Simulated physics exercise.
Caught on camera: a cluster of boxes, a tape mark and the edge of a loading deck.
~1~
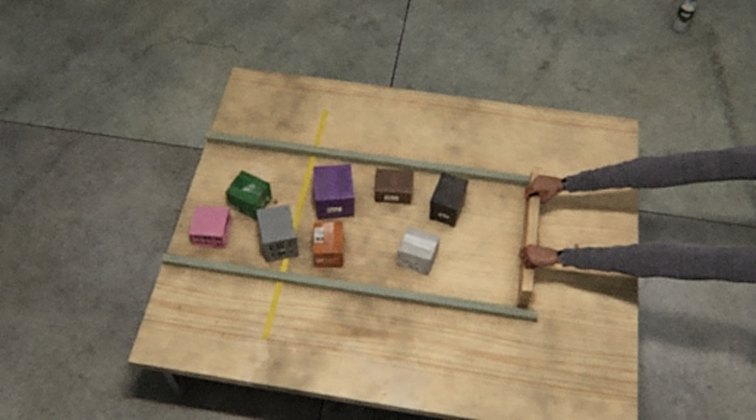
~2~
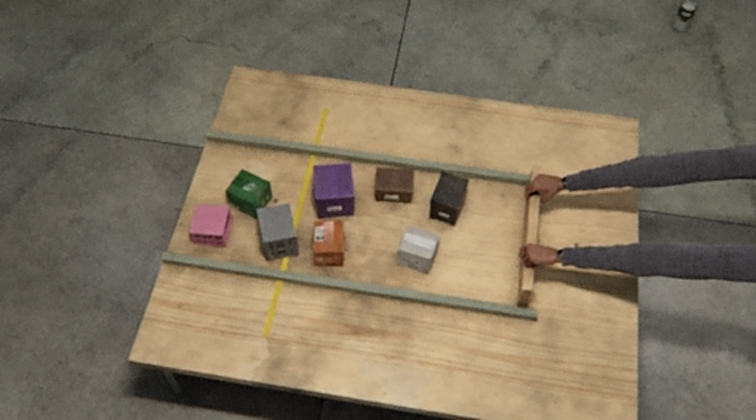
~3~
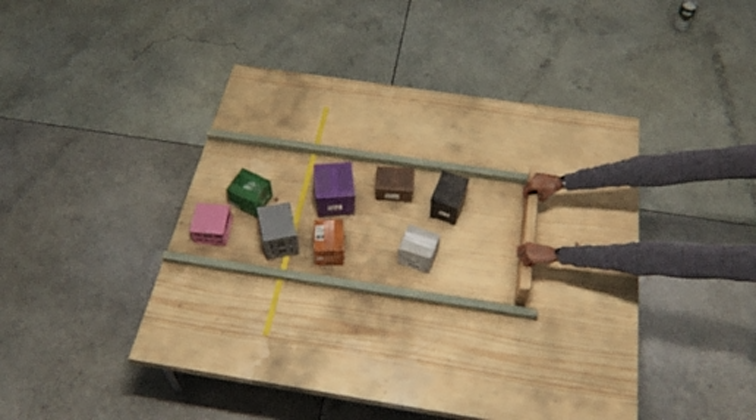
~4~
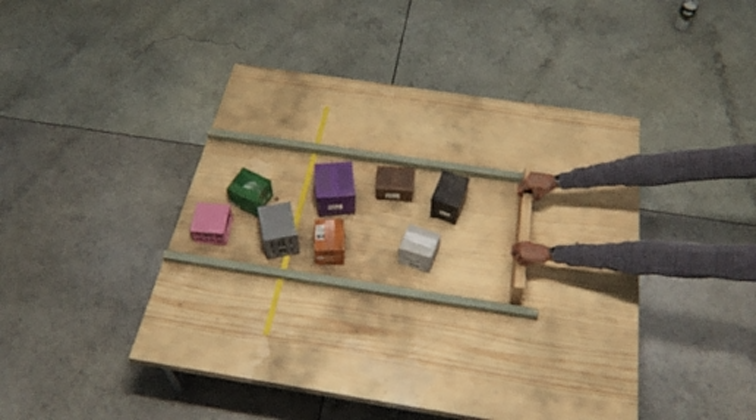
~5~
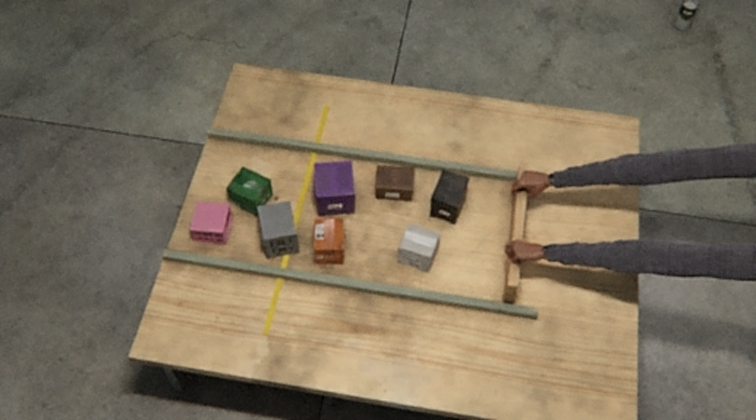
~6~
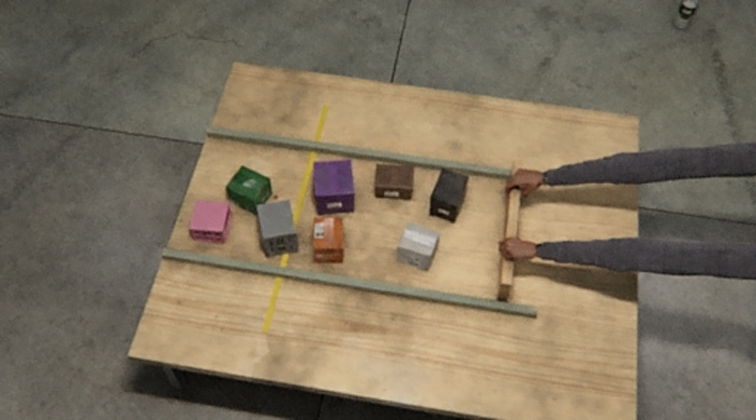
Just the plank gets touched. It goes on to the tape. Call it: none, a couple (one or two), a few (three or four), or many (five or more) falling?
Call: None.
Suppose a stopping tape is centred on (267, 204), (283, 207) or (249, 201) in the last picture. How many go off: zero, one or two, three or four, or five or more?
One to two; 1 or 2; 3 or 4.
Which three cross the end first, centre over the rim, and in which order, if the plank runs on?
Earliest first: Pink crate, green box, grey crate.
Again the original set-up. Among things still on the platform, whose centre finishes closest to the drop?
Pink crate, foremost.
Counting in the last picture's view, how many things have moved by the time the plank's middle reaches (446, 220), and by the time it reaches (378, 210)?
First 1, then 5.
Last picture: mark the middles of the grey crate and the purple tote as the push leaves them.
Roughly (214, 215) for the first and roughly (245, 183) for the second.
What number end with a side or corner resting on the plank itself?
Contact count: 2.
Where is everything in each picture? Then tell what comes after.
Pink crate (211, 227); green box (249, 195); grey crate (278, 233); plank (529, 236); tape (298, 213), in the first frame.
Green box (249, 194); purple tote (334, 191), in the second frame.
Grey crate (278, 231); black tote (449, 198), in the third frame.
Pink crate (212, 224); orange parcel (330, 242), in the fourth frame.
Green box (250, 191); plank (516, 232), in the fifth frame.
Pink crate (211, 222); green box (249, 190); grey crate (278, 229); plank (510, 230); tape (298, 209), in the sixth frame.
Early on, none off yet; pink crate at rest near (211, 222); green box at rest near (249, 190); grey crate at rest near (278, 229).
A while later, none off yet; pink crate at rest near (211, 222); green box at rest near (249, 190); grey crate at rest near (277, 229).
Finally, the number that fall off is zero.
